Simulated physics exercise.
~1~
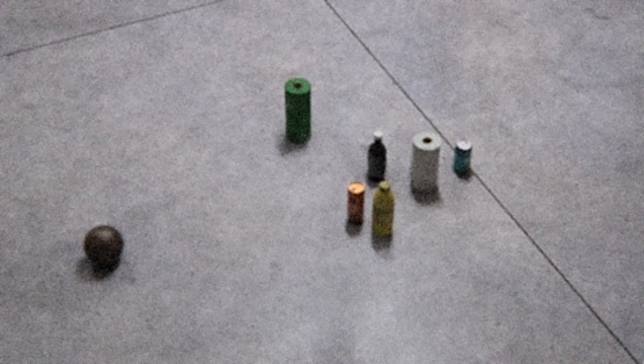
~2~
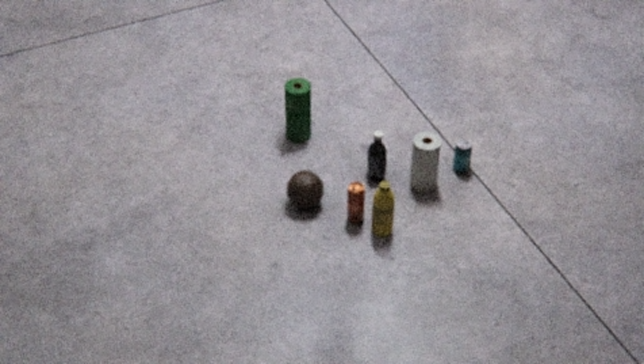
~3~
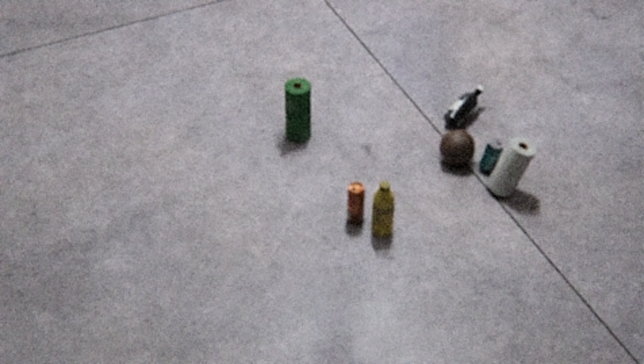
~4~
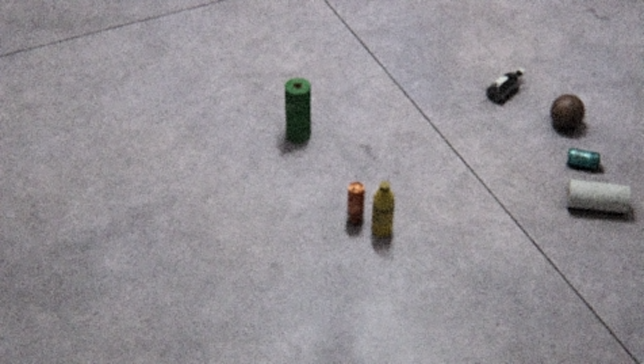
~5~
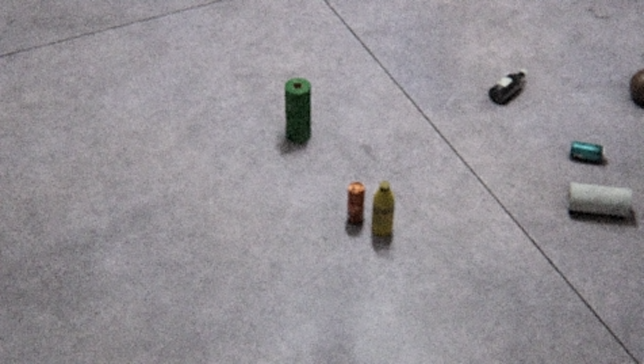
On a grey concrete floor, a brown ball rolled right into a group of standing items, knocking over the black bottle, white roll and turquoise can, then kept rolling toward the right edge while the green roll, orange can and yellow bottle stayed upright.
